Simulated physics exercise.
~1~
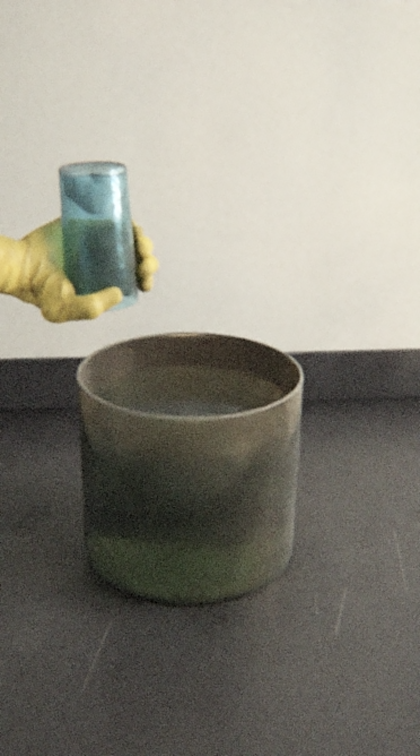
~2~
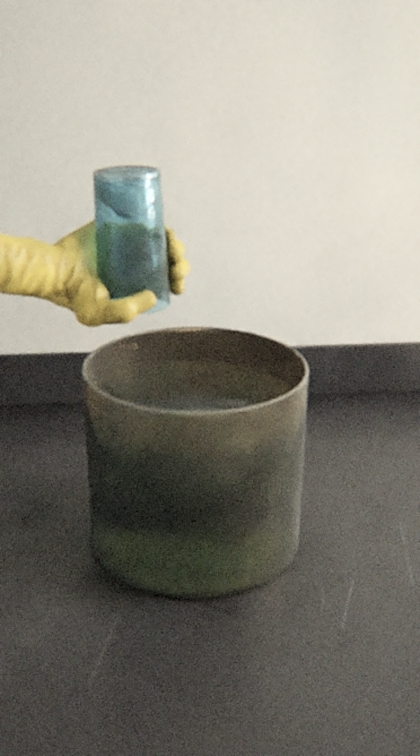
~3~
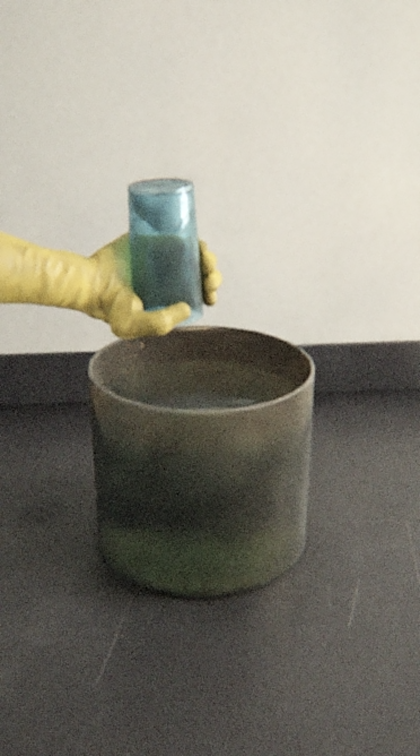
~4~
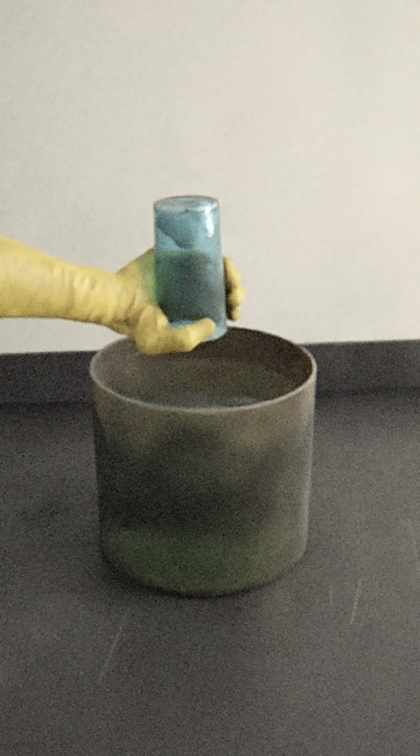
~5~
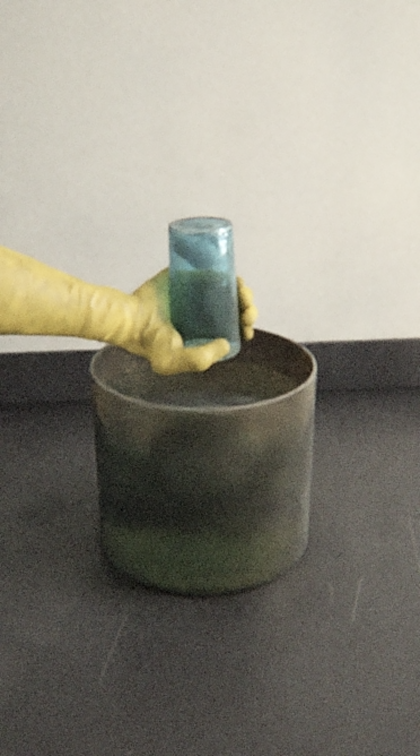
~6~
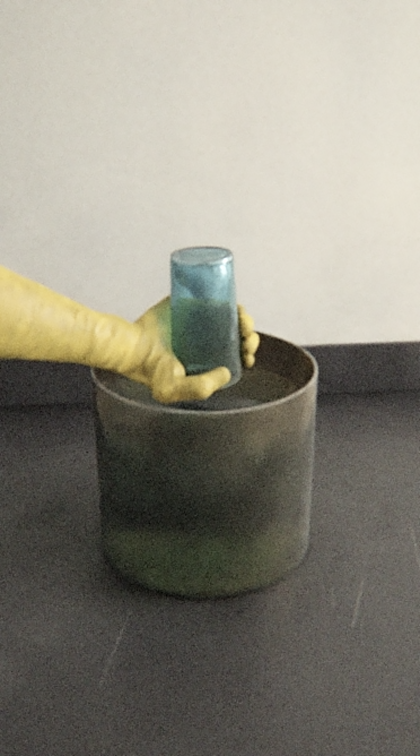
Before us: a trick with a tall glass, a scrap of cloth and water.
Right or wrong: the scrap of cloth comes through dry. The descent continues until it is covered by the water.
Right.
Shortly, the tall glass enters the water.
Then, air is trapped inside and holds the level down.
At the finish, the tall glass is under, still full of air, and the scrap of cloth is dry.
